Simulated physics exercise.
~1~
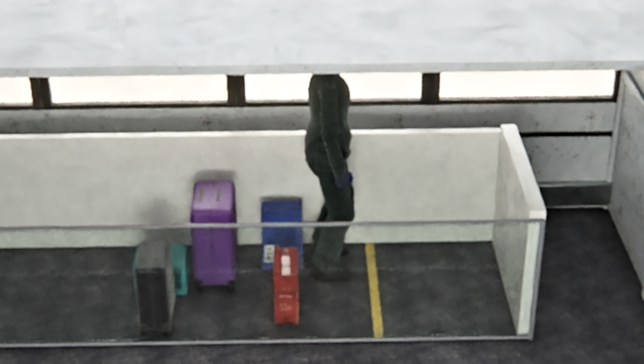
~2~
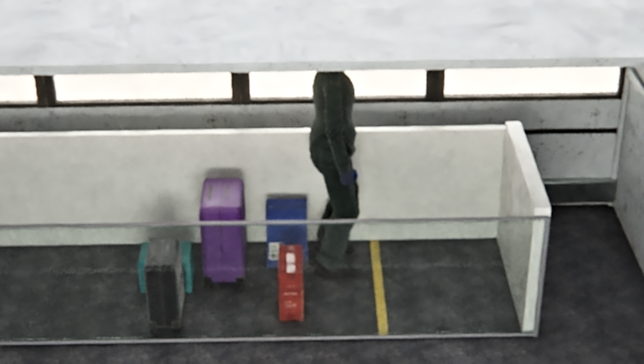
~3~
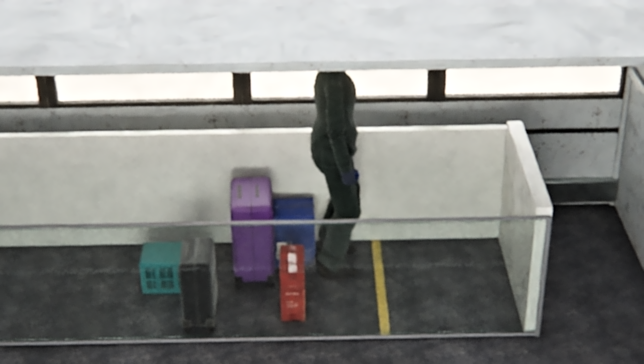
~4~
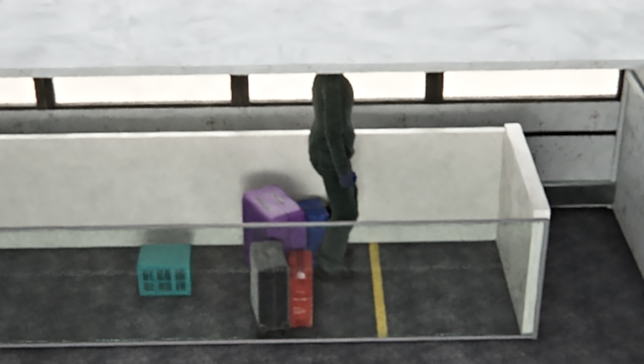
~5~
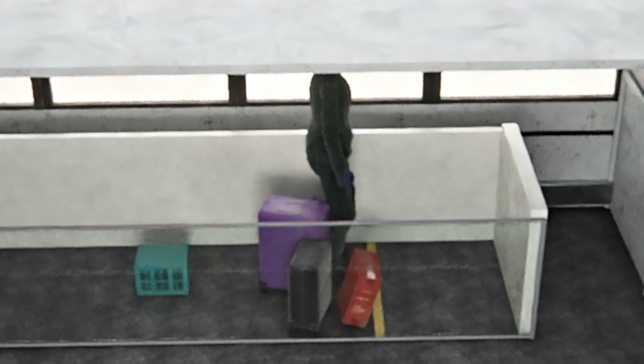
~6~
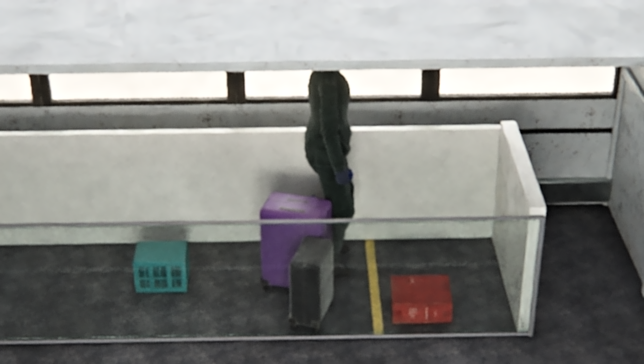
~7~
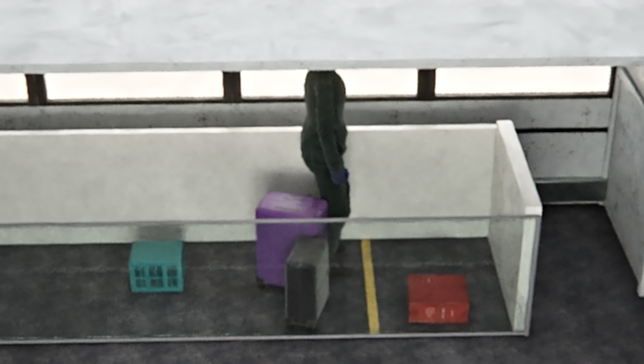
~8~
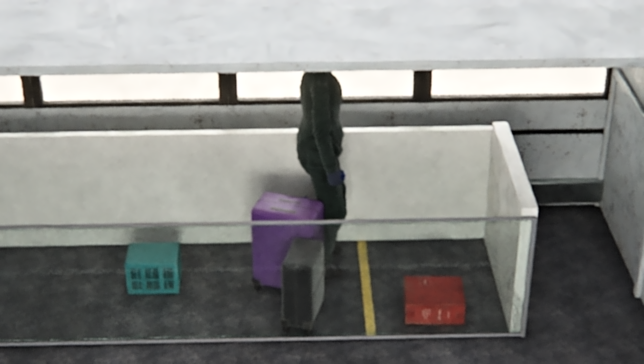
We see luggage sliding right past a teal crate and a standing figure; the black and purple cases stop short of the yellow line, the blue pack disappears from view behind them, and the red carton tips over, crosses the line and rests on its side.
